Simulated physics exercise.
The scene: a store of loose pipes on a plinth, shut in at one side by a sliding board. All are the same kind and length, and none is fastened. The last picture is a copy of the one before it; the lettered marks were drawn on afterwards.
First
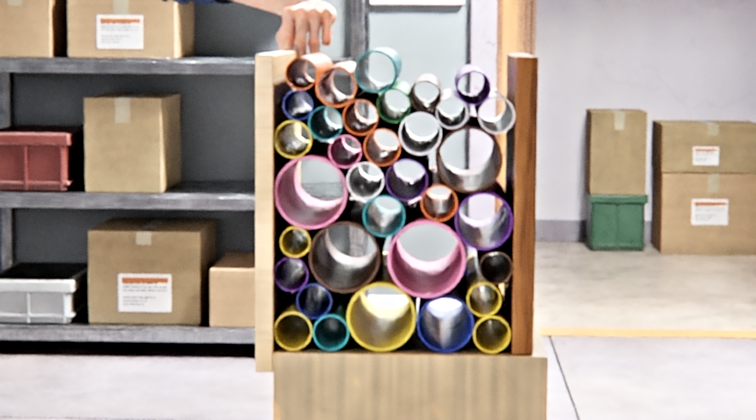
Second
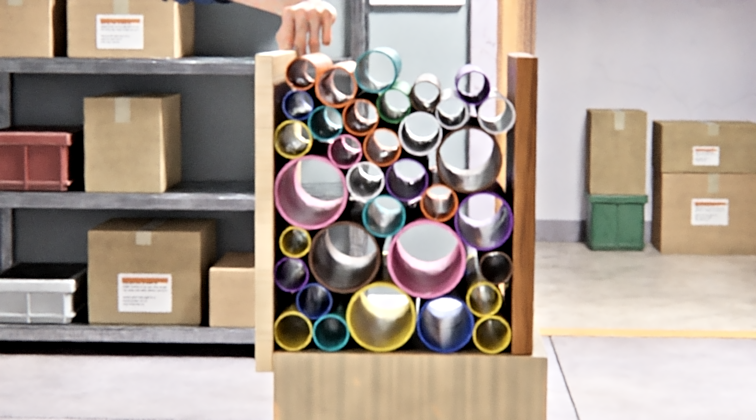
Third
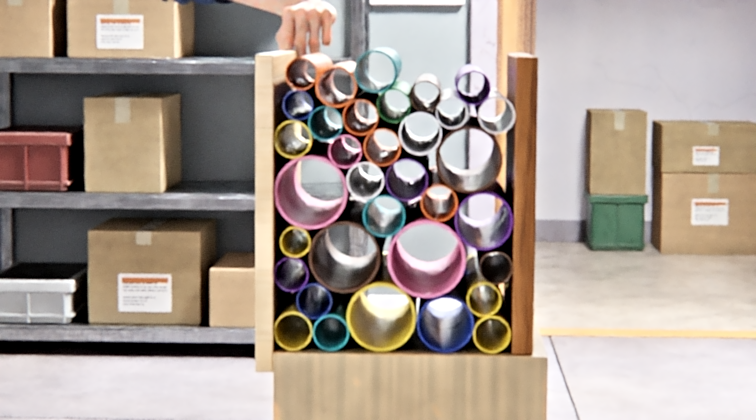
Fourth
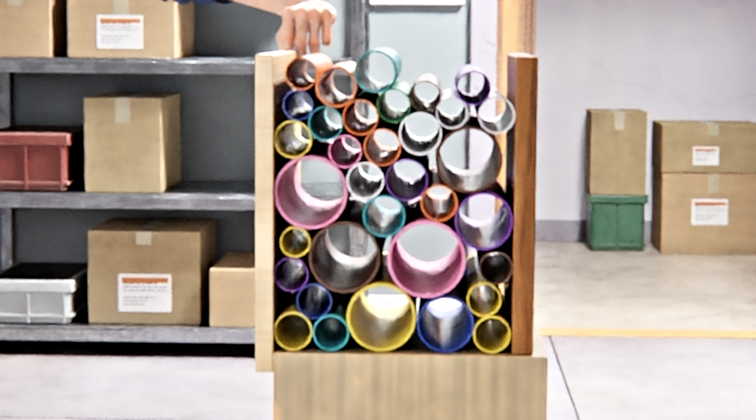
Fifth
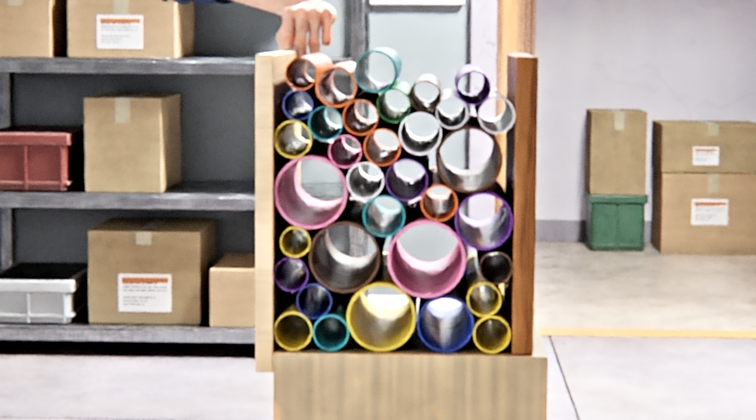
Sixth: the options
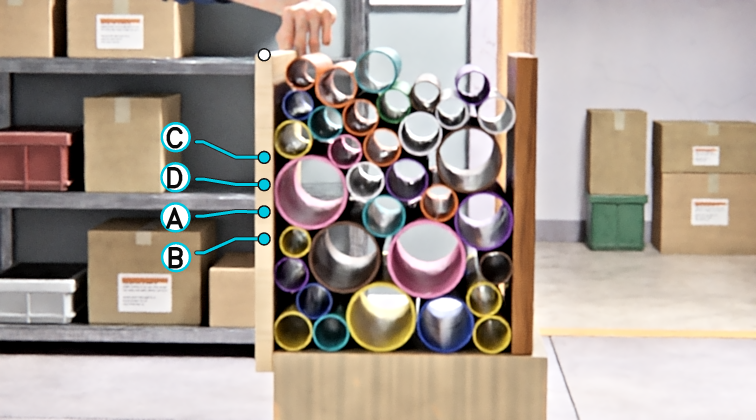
Colourful loose pipes resting motionless between upright wooden boards on a plinth, a hand staying still above them in a storeroom.
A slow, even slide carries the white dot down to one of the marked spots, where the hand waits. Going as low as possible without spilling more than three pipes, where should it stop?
Slide it to C.
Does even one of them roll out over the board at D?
Yes.
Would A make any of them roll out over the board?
Yes.
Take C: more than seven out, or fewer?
At C, fewer than seven.
On the marked copy, A at (264, 212); B at (264, 239); C at (264, 158); D at (264, 185); the white dot at (264, 55).
With C. Early on, top of the board (274, 105).
Further on, top of the board (274, 157).
At the end, top of the board (274, 157), none out over the board.
As for the rest, A more than three out over the board; B more than three out over the board; D more than three out over the board.
